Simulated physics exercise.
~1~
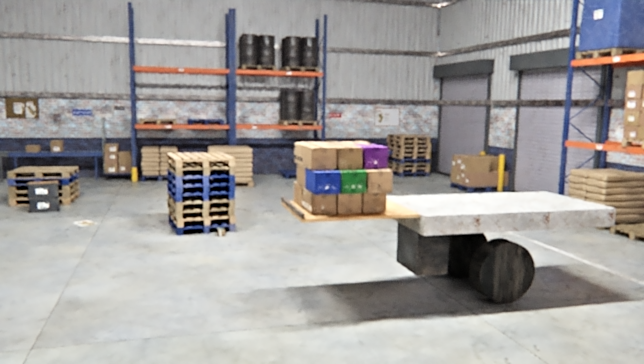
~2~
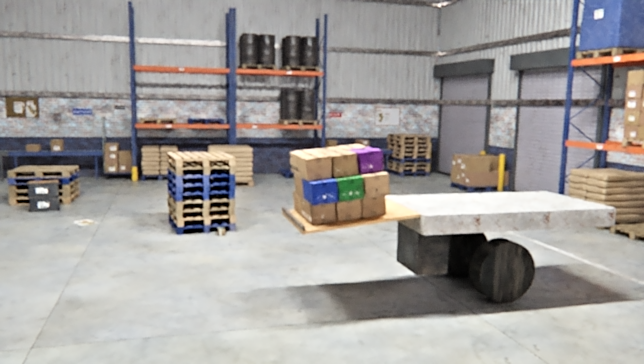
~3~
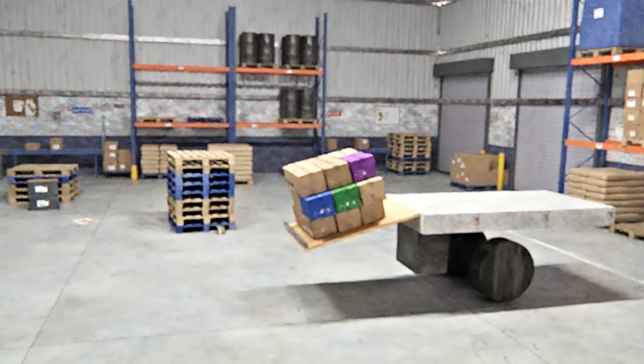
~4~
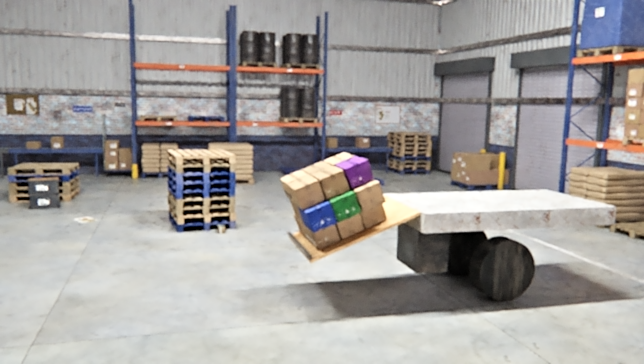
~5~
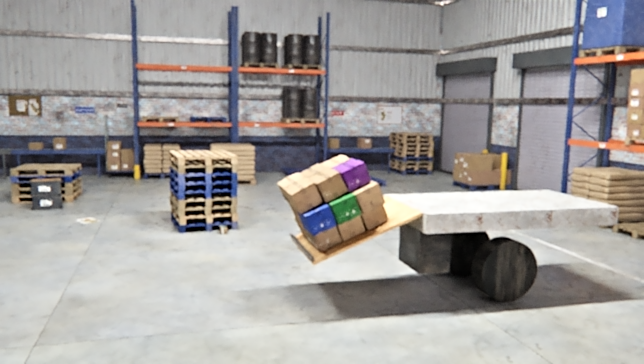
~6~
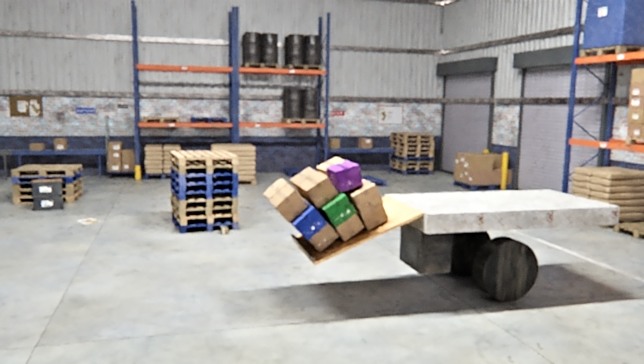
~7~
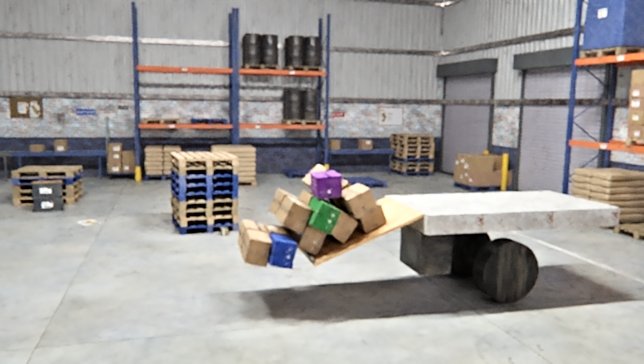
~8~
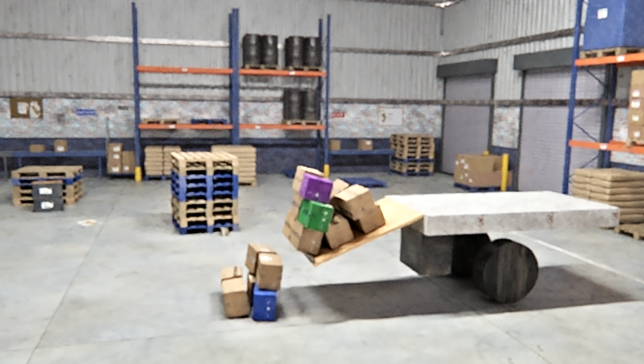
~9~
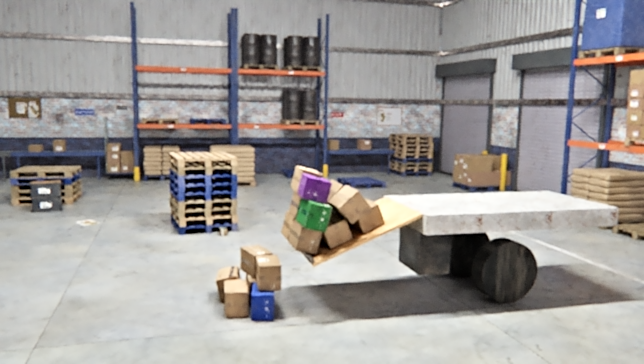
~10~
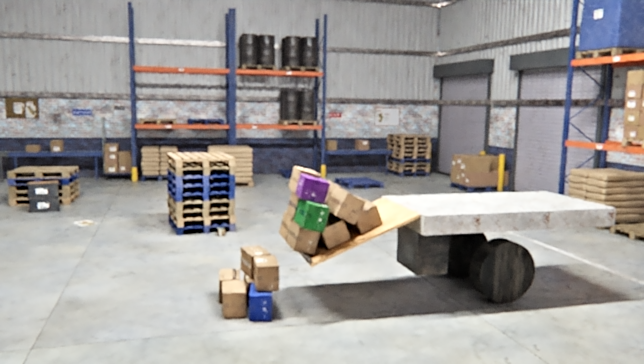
A block of taped brown cartons, with one blue, one green and one purple among them, rides on a wooden flap at the left end of a pale flat-bed, seen from the side by a slightly swaying camera in a warehouse with orange racks behind. The flap tilts down to the left, carrying the stack with it, then stops. The cartons lean outward and separate, and the stack breaks apart. The blue carton and several brown ones tumble over the lower edge to the concrete floor. They settle in a small heap, while the green, purple and remaining brown cartons stay jumbled on the sloping flap.
